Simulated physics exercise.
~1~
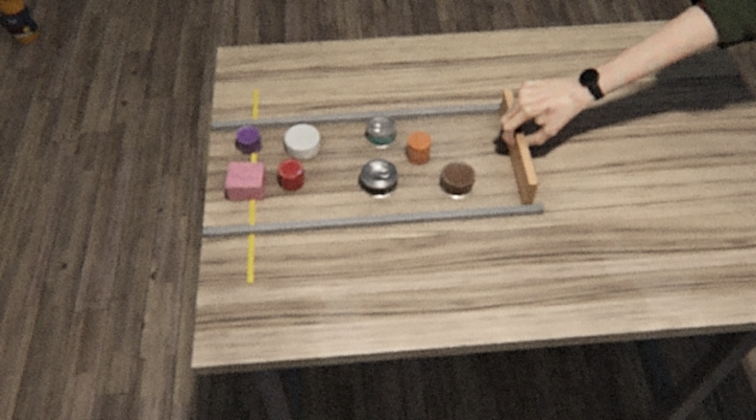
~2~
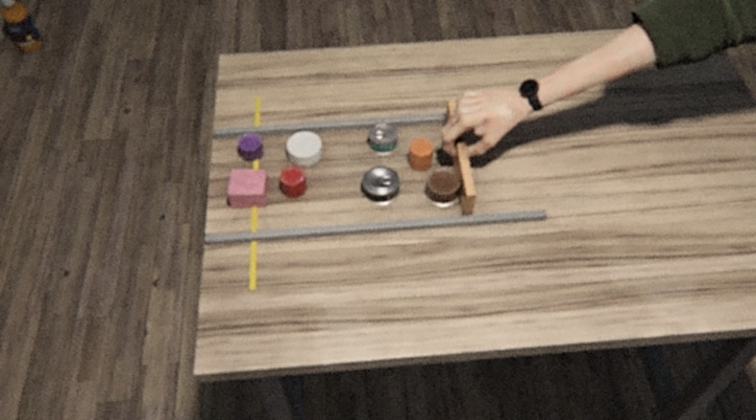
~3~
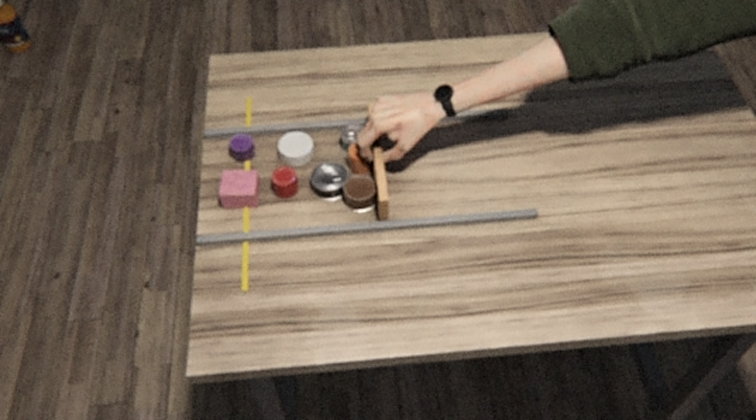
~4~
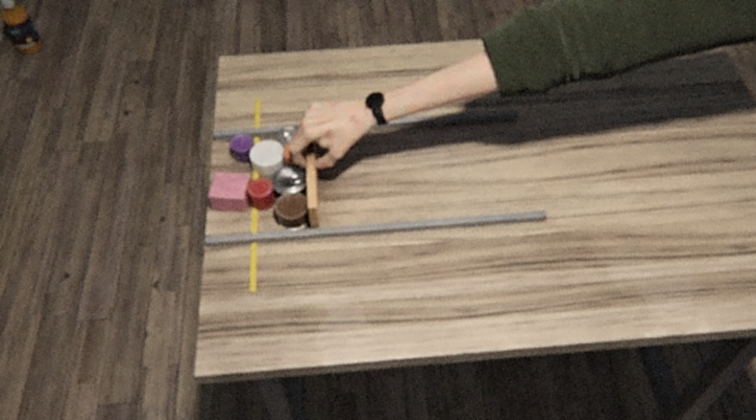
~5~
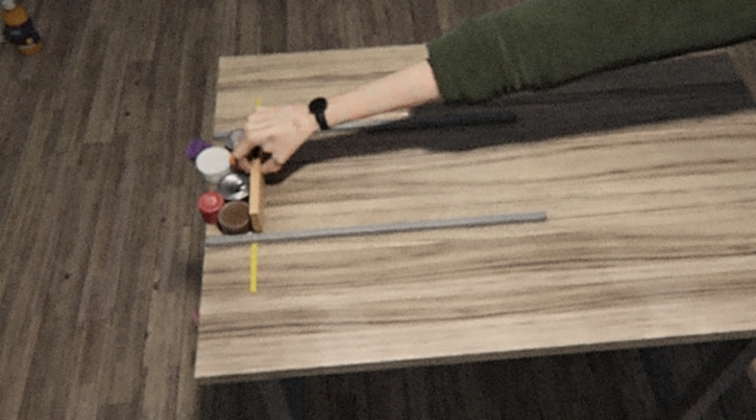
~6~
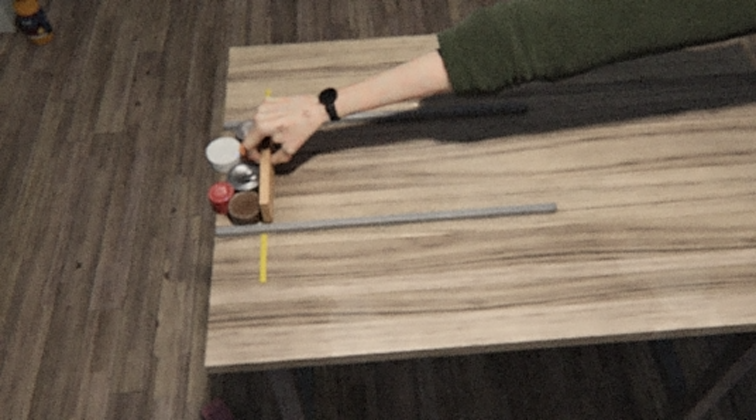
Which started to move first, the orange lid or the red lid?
The orange lid started to move first, and the red lid only began moving later as the board pushed farther left.
